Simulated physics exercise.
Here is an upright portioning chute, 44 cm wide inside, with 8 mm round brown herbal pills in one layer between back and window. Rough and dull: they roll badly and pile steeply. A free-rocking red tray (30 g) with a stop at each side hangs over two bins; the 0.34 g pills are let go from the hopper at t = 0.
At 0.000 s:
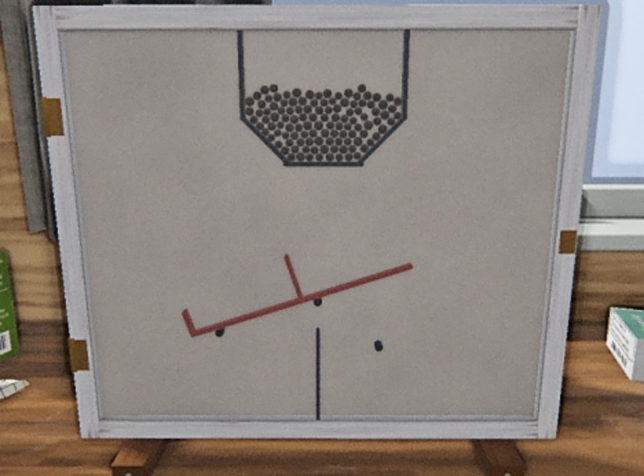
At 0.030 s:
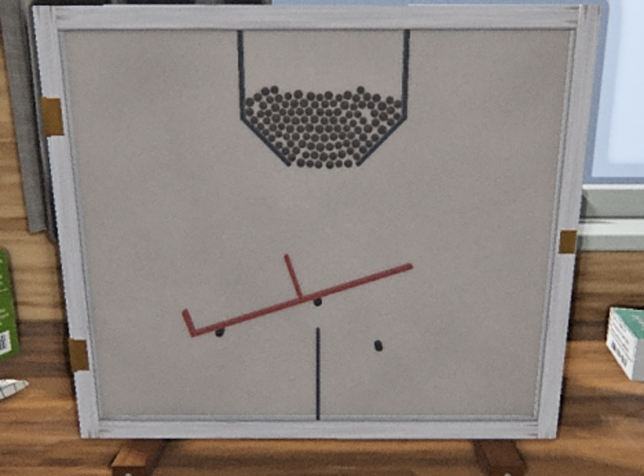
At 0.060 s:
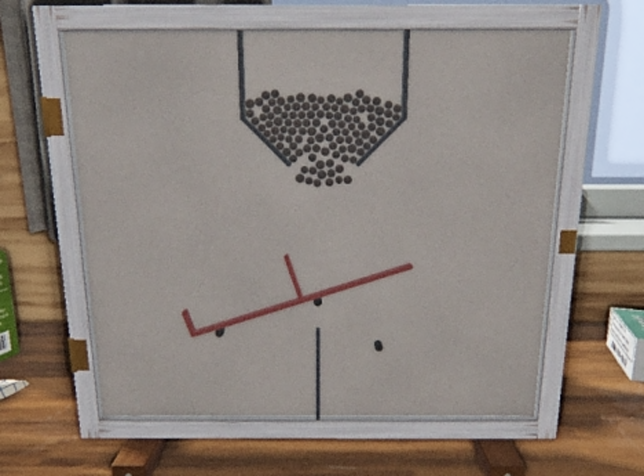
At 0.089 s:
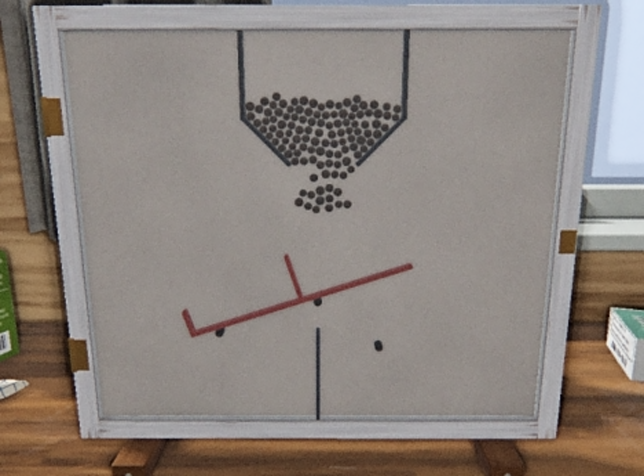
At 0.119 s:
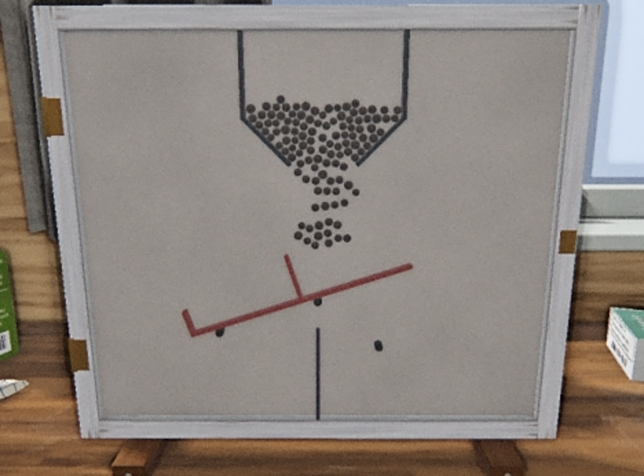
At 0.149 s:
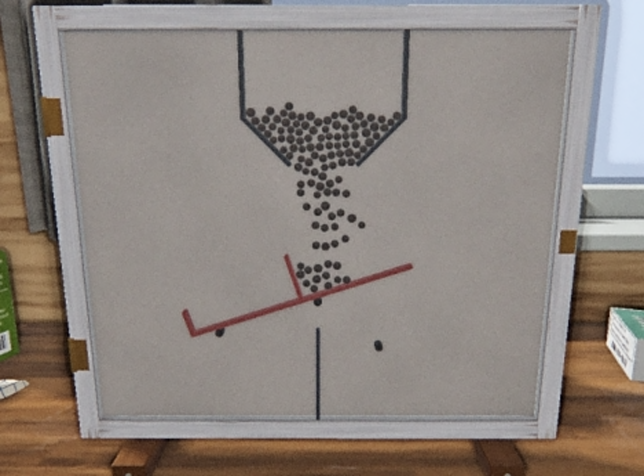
Small round brown pills sit heaped in a hopper on an upright board, then begin dropping through its open bottom. They pour down in a loose, widening stream, the heap sinking slightly, and the first ones gather against the upright wall of a red tray, which stays tilted down to the left.
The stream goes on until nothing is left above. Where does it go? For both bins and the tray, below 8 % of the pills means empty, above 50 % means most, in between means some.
At rest, left bin empty, right bin empty, tray most.
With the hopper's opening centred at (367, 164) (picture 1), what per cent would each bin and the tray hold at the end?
Left bin: 0; right bin: 100; tray: 0.
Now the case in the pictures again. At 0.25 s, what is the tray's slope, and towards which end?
About 20°, left end down.
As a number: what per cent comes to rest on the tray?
Roughly 95 per cent.
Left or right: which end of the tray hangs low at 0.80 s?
The left end.
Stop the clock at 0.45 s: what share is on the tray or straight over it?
About 95 per cent.
By 0.25 s 60 % have left the hopper; tray left end down 18°; on or over it 60 %, past it to the left 0 %, to the right 0 %.
By 0.45 s 100 % have left the hopper; tray left end down 18°; on or over it 95 %, past it to the left 0 %, to the right 0 %.
By 0.80 s 100 % have left the hopper; tray left end down 18°; on or over it 95 %, past it to the left 0 %, to the right 5 %.
Settled by 1.8 s, left bin 0 %, right bin 5 %, tray 95 %; tray left end down 18°.
